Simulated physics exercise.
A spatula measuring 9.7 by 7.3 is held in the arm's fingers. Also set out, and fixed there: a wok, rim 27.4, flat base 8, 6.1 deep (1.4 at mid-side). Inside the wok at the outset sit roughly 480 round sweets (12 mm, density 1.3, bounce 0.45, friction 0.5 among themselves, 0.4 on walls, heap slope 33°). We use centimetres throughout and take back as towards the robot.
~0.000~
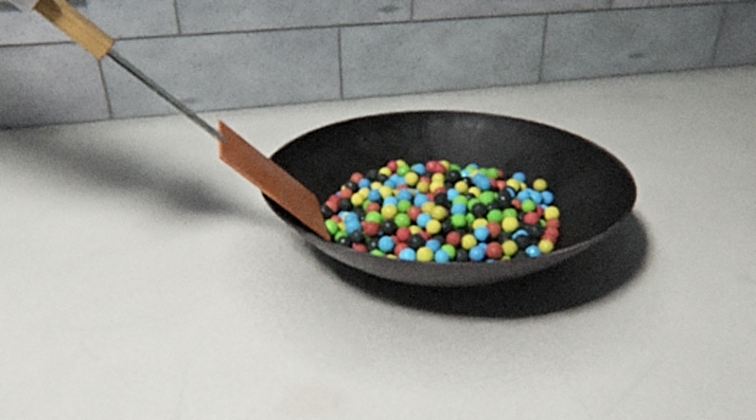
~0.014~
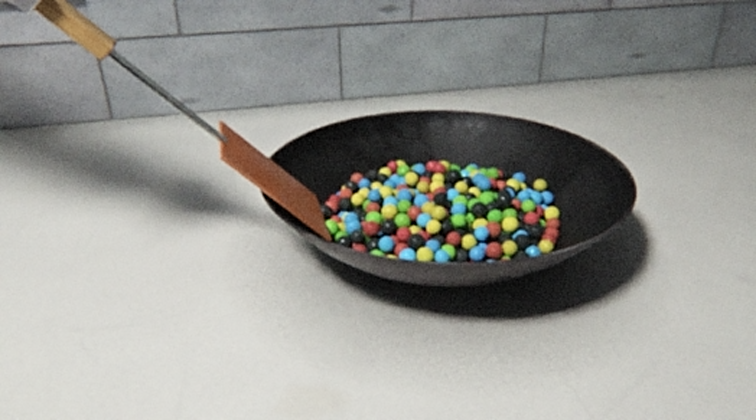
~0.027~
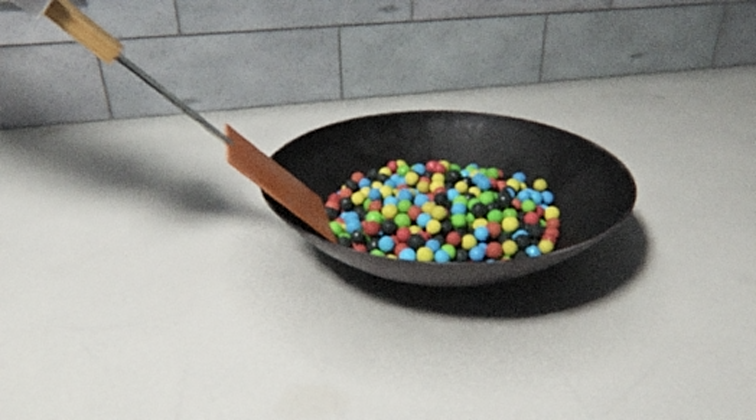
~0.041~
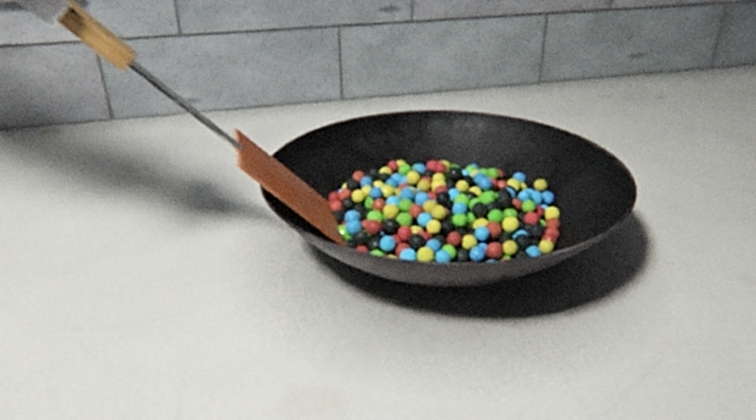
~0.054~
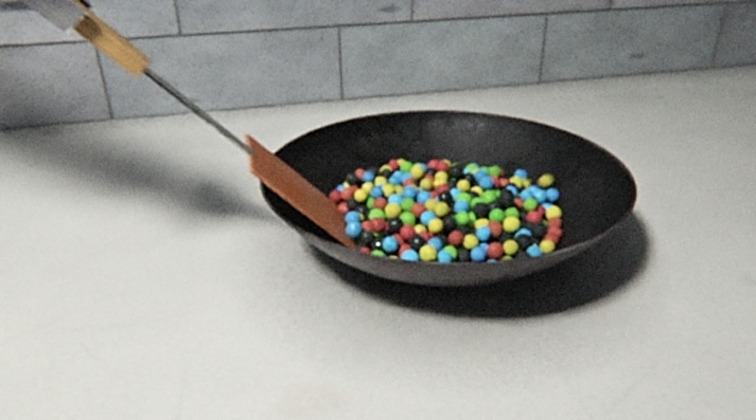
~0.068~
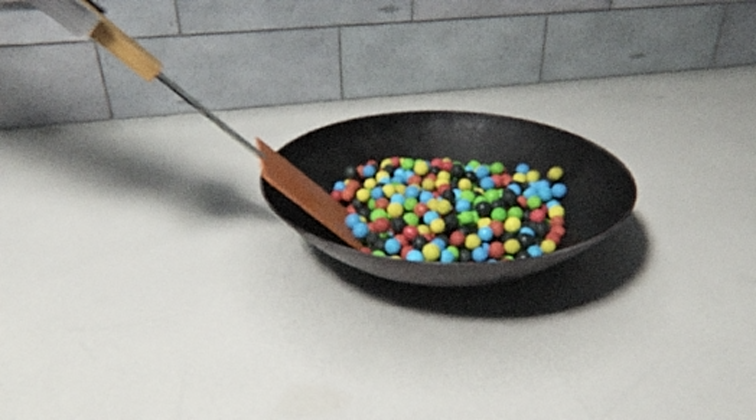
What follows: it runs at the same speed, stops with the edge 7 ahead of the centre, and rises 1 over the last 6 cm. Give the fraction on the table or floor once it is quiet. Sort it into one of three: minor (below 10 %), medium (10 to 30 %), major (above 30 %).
Minor, below 10 %.
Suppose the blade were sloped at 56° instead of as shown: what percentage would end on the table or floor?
It would come to roughly 5 percent.
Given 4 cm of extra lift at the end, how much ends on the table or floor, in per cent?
Some 0 per cent.
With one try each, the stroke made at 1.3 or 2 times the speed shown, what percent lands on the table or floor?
Close to 5 and 20 percent respectively.
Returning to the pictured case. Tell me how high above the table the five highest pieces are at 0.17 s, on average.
They are some 5 cm up.
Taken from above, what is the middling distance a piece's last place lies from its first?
The answer is about 5 cm.
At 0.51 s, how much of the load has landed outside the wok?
0 %.
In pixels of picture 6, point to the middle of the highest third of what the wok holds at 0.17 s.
Estimated point: Close to (496, 192).
After 0.17 s, sloping 47°, highest piece 6 above the table; 482 in the wok.
After 0.26 s, sloping 47°, highest piece 7 above the table; 482 in the wok.
After 0.51 s, sloping 47°, highest piece 7 above the table; 468 in the wok, 12 on the table or floor, 2 on the blade or in flight.
After 1.56 s, sloping 47°, highest piece 7 above the table; 467 in the wok, 15 on the table or floor.
At rest, 467 in the wok, 15 on the table or floor. That is 3 % on the table or floor.
